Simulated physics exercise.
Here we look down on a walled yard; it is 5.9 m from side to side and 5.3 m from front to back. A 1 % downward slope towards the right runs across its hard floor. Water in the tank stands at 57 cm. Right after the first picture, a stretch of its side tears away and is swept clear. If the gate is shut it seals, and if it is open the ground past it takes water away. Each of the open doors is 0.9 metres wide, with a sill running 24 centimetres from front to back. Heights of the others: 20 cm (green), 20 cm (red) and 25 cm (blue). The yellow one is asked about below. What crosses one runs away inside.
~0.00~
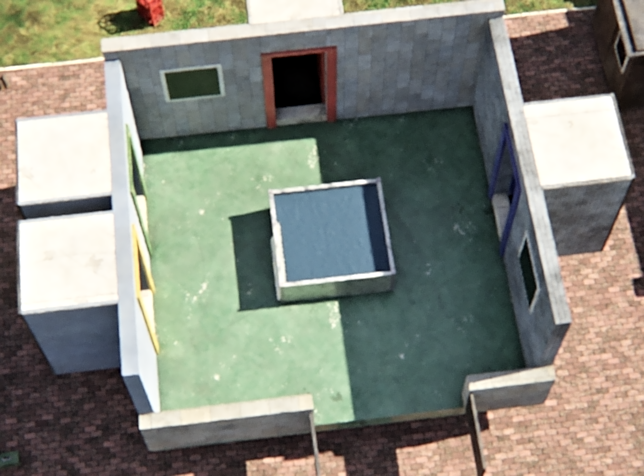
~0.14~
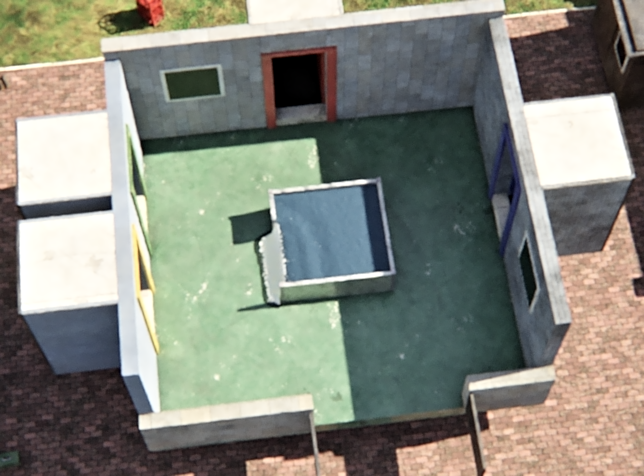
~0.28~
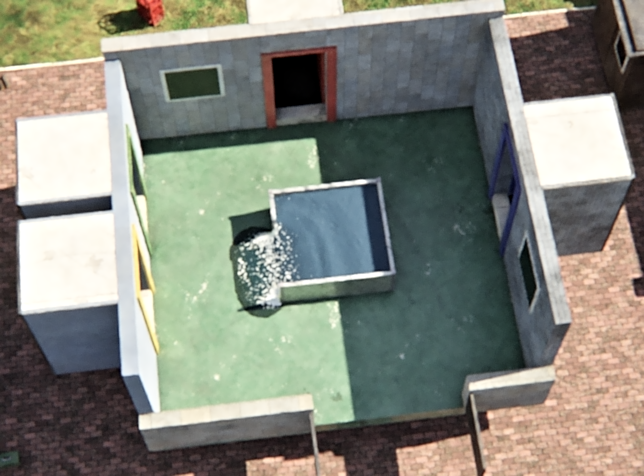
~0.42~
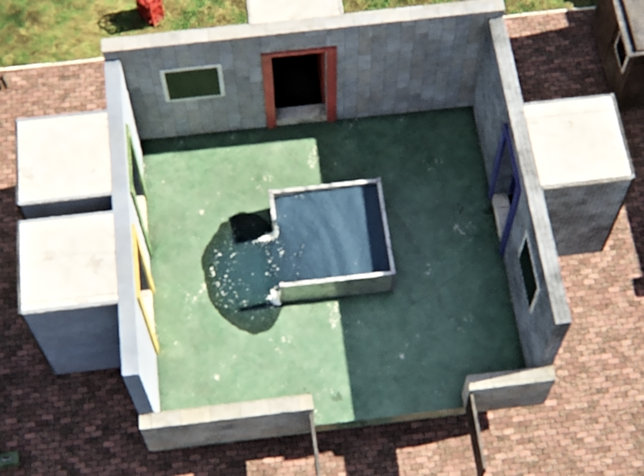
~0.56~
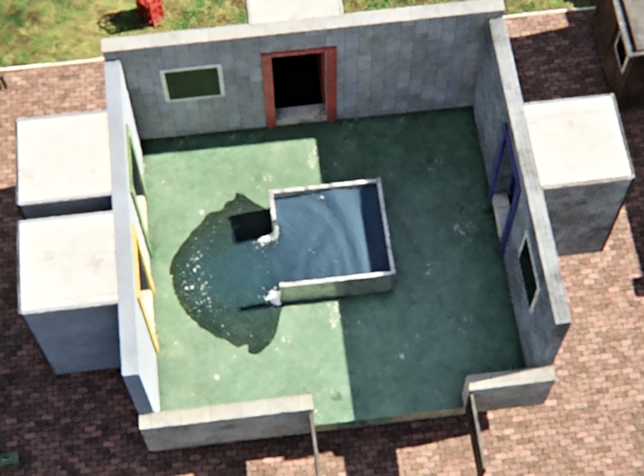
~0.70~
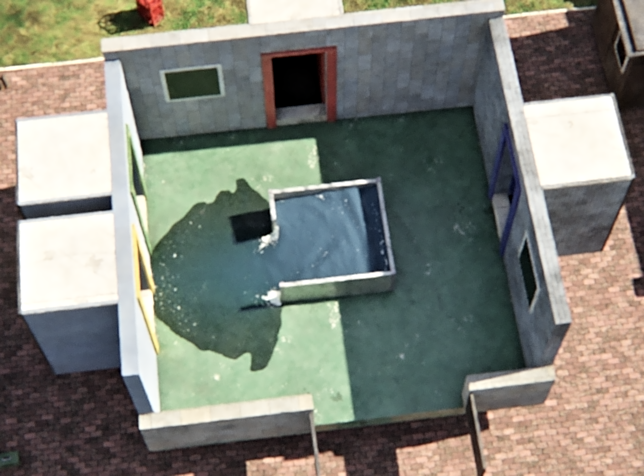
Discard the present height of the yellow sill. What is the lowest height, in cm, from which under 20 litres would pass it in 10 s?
22.5 cm.
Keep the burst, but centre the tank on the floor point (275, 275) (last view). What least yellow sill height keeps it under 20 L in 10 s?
With that change, some 33 centimetres.
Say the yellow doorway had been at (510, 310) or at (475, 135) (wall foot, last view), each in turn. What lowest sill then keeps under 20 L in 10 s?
Roughly 6.5 cm for the first and 7.5 cm for the second.
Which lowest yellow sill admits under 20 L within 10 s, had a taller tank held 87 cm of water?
Minimum height: Approx. 37 cm.
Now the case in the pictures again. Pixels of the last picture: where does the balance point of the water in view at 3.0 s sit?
Approximately (248, 276).
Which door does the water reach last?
That would be the blue door.
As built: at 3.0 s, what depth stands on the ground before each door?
At the green door the depth is 14 cm, at red 0 cm, at yellow 17 cm and at blue 0 cm.
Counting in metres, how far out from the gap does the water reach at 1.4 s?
Around 3.0 m from the gap.
After 1.4 s water covers 25 % of the floor, deepest (30 cm) near (153, 302); 28 cm at the yellow door, 3 litres in over its 22 cm sill.
After 3.0 s water covers 35 % of the floor, deepest (27 cm) near (161, 417); 17 cm at the yellow door, 20 litres in over its 22 cm sill.
After 10.0 s water covers 95 % of the floor, deepest (10 cm) near (492, 236); 4 cm at the yellow door, 20 litres in over its 22 cm sill.
At the yellow door as built, the water arrived by 0.8 s and peaked near 29 cm at 2.0 s.
Run again over the same 10 s with other heights there, 47 litres in over 18.5 cm, 8 litres over 25 cm. The limit of 20 litres is kept from about 22.5 cm up.
